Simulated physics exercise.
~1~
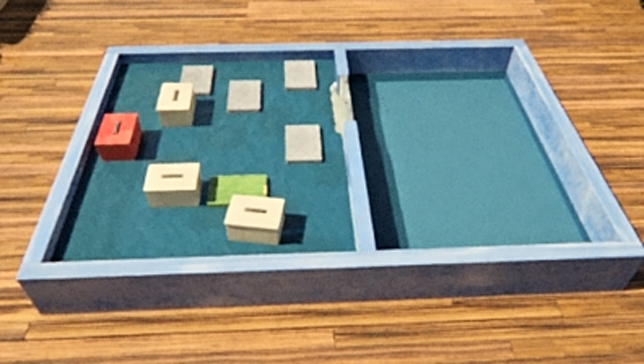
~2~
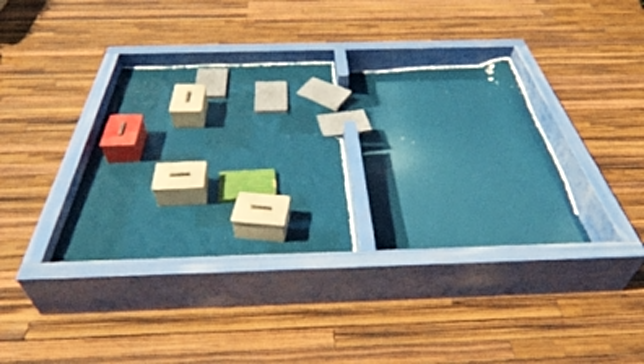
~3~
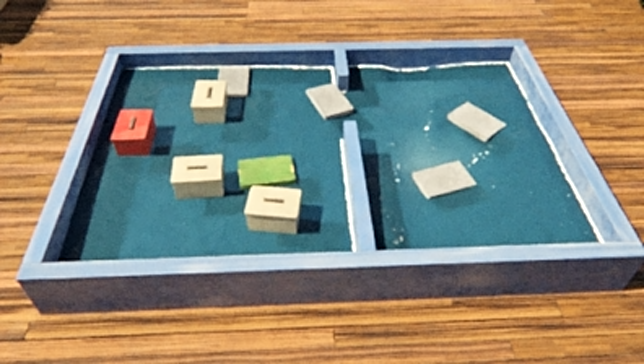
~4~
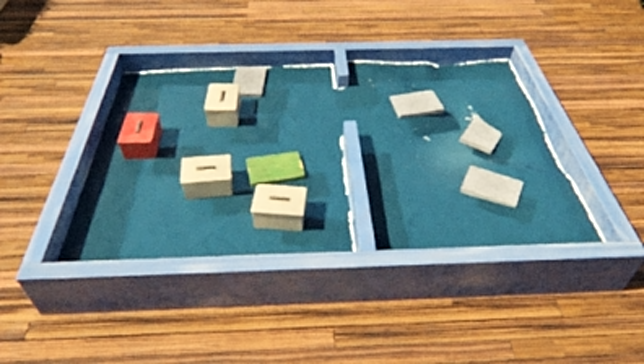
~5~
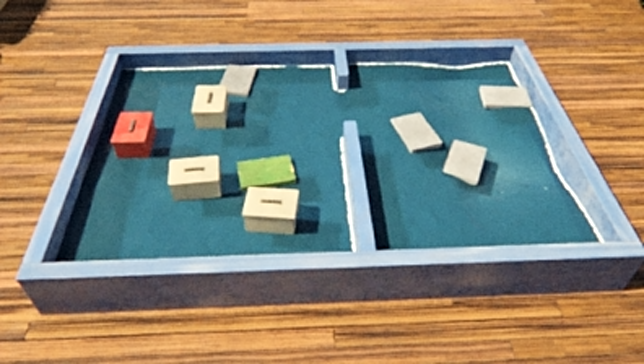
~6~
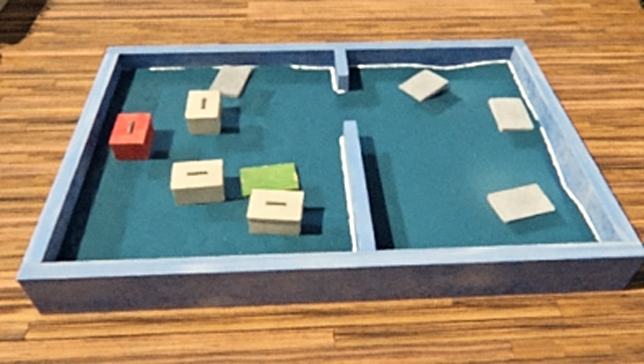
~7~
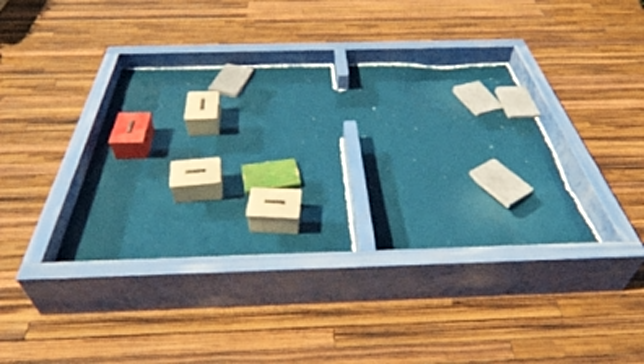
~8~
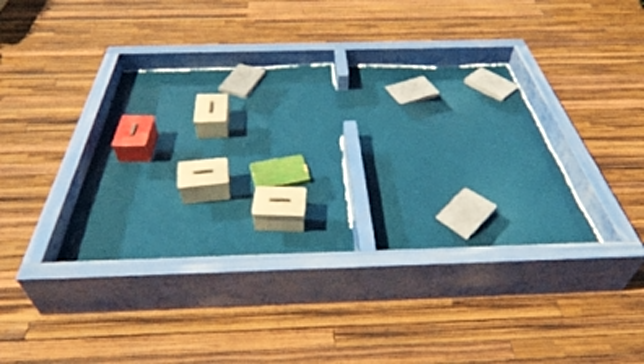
At the start, a shallow blue tray on a wooden surface is split by a divider, with cream boxes, a red box, flat grey pieces and a green one all on the left side. Water pushes through an opening in the divider, and two grey pieces are drawn to the gap. They pass into the right basin, and a third grey piece soon follows. Meanwhile, the boxes and the green piece drift slightly right, then ease back a little. The three grey pieces wander and turn on the right, and at the end they float there while everything else, including the red box and green piece, remains afloat on the left.
